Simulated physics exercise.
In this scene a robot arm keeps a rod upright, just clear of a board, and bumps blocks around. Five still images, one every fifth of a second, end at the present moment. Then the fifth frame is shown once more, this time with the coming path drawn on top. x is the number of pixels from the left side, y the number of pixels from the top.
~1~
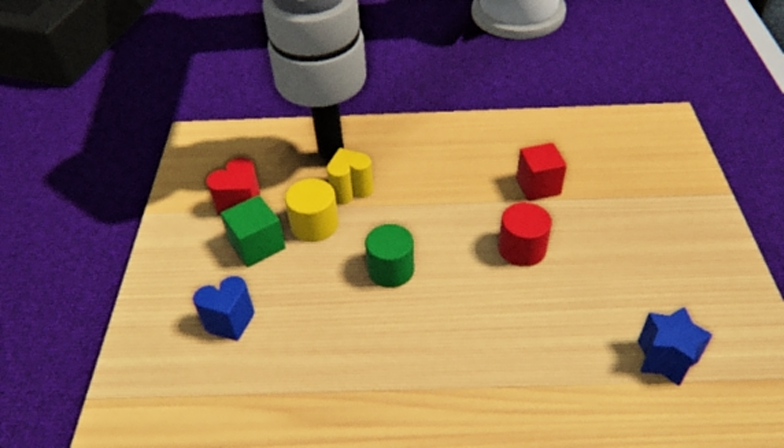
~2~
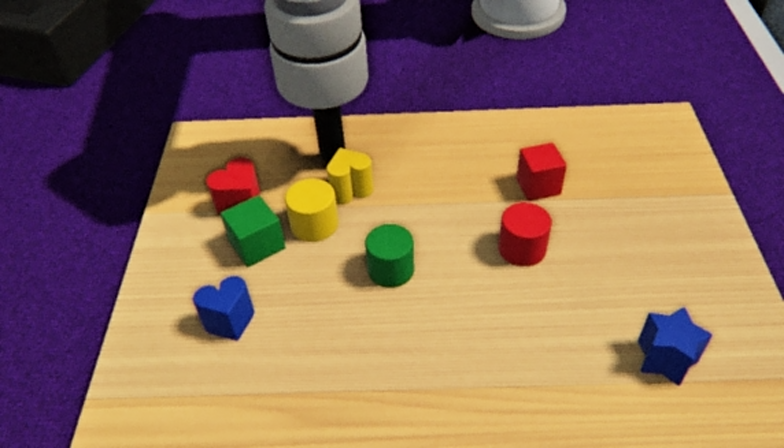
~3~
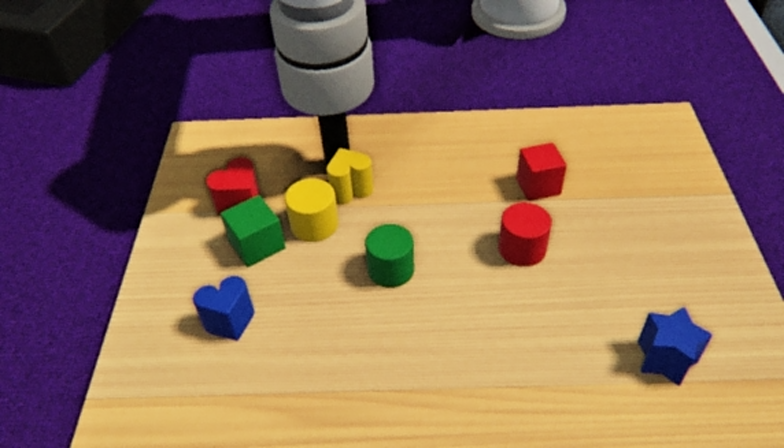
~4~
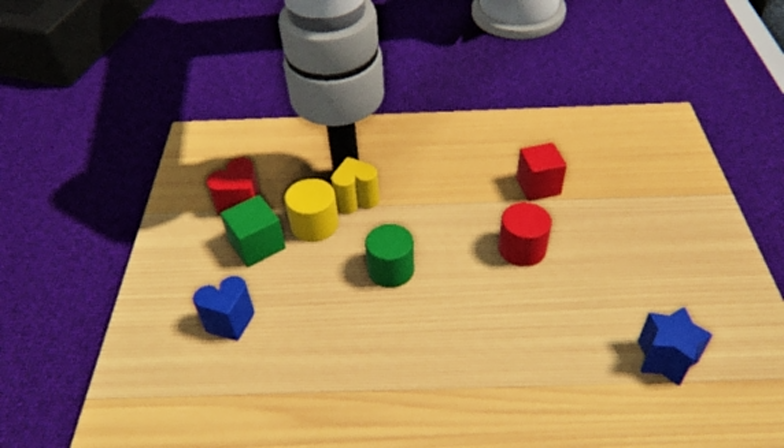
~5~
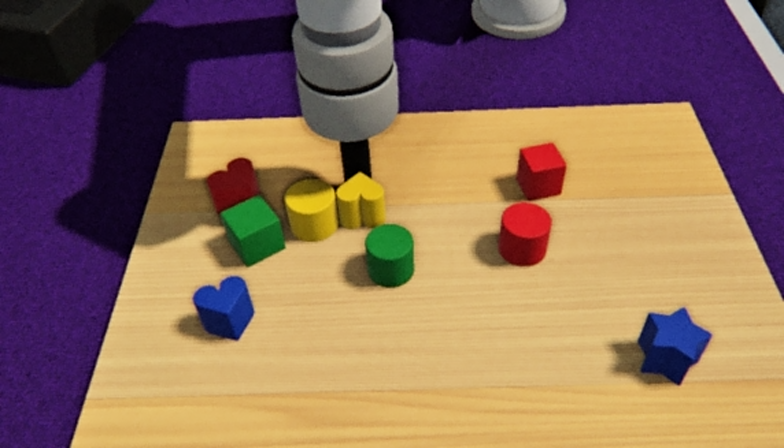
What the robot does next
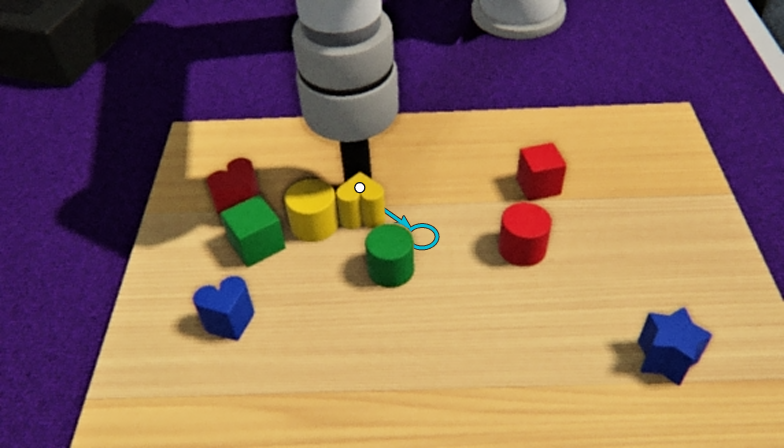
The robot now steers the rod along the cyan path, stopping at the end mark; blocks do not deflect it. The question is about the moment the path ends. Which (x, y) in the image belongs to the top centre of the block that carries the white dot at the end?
Pixel (369, 206).
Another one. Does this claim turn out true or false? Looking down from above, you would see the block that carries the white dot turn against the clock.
The claim does not hold.
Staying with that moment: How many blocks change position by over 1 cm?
My best guess is that a single block moves over 1 cm.
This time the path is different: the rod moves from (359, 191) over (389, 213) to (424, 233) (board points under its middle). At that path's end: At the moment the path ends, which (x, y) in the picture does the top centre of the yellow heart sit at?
Its top middle will sit at (368, 205).
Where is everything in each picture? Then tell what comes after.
Rod's lower end (331, 151); yellow heart (347, 161); green circle (389, 240), in the first frame.
Rod (333, 153); blocks still, in the second frame.
Rod (338, 159); blocks still, in the third frame.
Rod (346, 169); yellow heart (353, 171), in the fourth frame.
Rod (360, 188); yellow heart (360, 188); green circle (389, 240), in the fifth frame.
Drawn move, from (359, 191) to (422, 237); the dot is on the yellow heart.
What follows on the original path. Halfway along, rod (390, 206); yellow heart (367, 204), turned 70° clockwise.
At the end, rod (422, 229); yellow heart (369, 206), turned 85° clockwise; green circle still.
